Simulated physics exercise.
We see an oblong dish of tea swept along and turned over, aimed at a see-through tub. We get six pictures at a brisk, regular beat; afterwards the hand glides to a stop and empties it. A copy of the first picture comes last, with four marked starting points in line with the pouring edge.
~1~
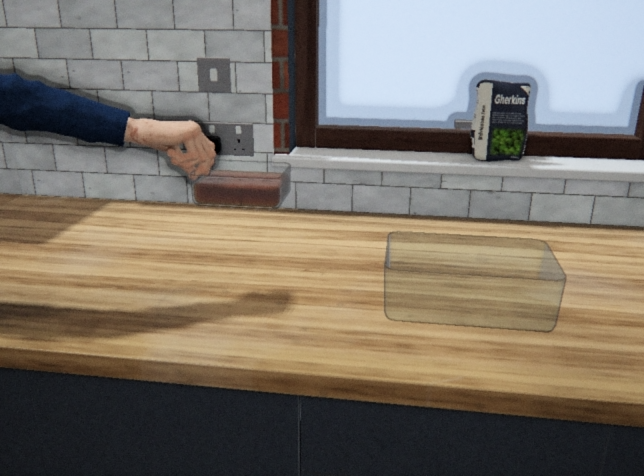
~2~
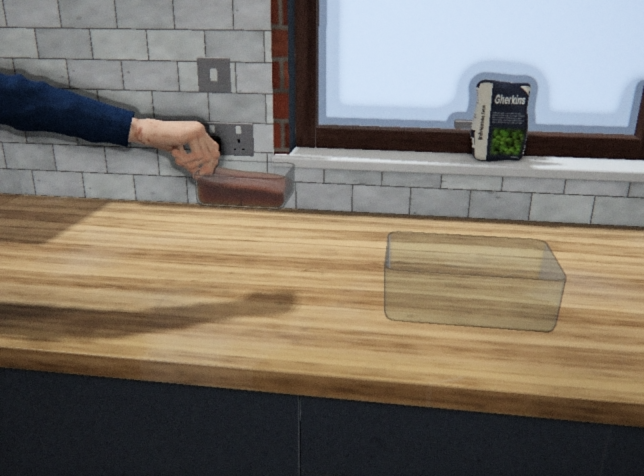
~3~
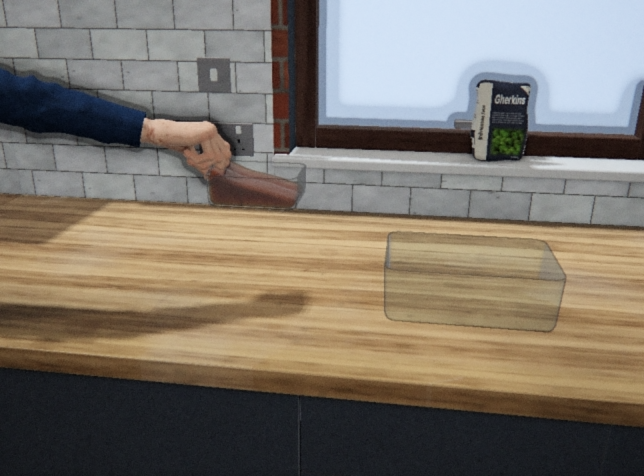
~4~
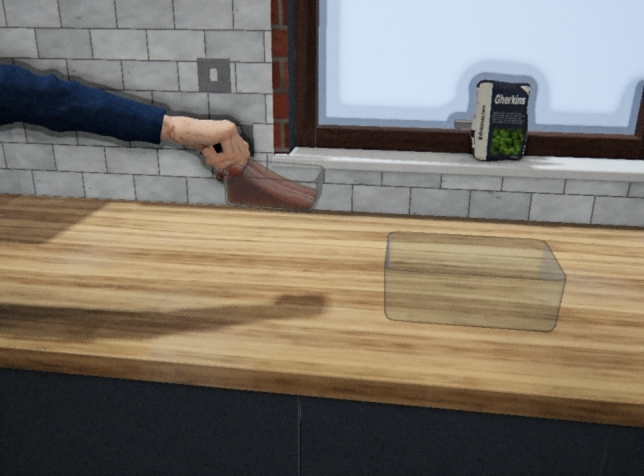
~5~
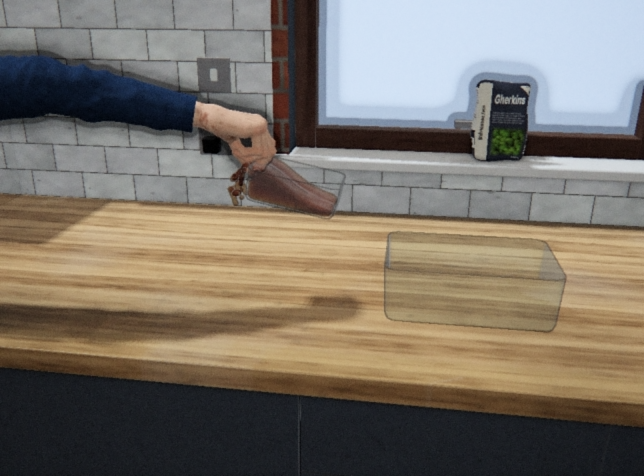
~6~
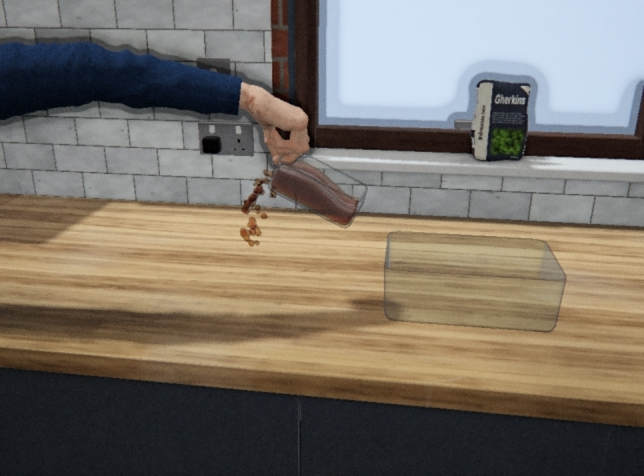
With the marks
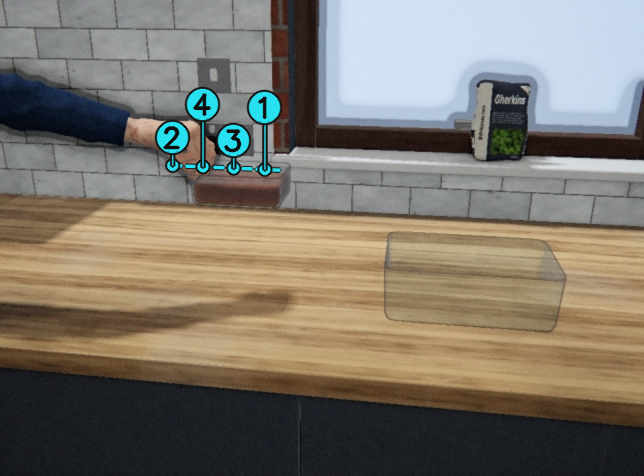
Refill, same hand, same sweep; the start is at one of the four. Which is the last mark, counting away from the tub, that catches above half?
The answer is dot 3.
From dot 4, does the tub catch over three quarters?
No, less.
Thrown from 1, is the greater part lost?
No, that is safe.
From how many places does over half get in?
Two of them.
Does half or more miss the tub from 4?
Yes.
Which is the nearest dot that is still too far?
4.
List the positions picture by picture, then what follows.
Upright, lip at (284, 170); tub from (384, 317) to (555, 330); nothing has left yet, in the first frame.
Upright, lip at (288, 170); nothing has left yet, in the second frame.
Upright, lip at (300, 171); tea is over the rim, down to (217, 167), in the third frame.
Tipped about 2°, lip at (319, 173); tea is over the rim, down to (230, 176), in the fourth frame.
Tipped about 11°, lip at (342, 181); tea is over the rim, down to (242, 199), in the fifth frame.
Tipped about 26°, lip at (365, 194); tea is over the rim, down to (258, 243), in the sixth frame.
On the marked copy, 1 at (264, 169); 2 at (172, 165); 3 at (233, 168); 4 at (202, 166).
Choosing 1, about 73 % lands in the tub, 19 % falls short and 7 % goes beside or beyond.
Choosing 2, about 1 % lands in the tub, 93 % falls short and 6 % goes beside or beyond.
Choosing 3, about 64 % lands in the tub, 29 % falls short and 7 % goes beside or beyond.
Choosing 4, about 30 % lands in the tub, 62 % falls short and 8 % goes beside or beyond.
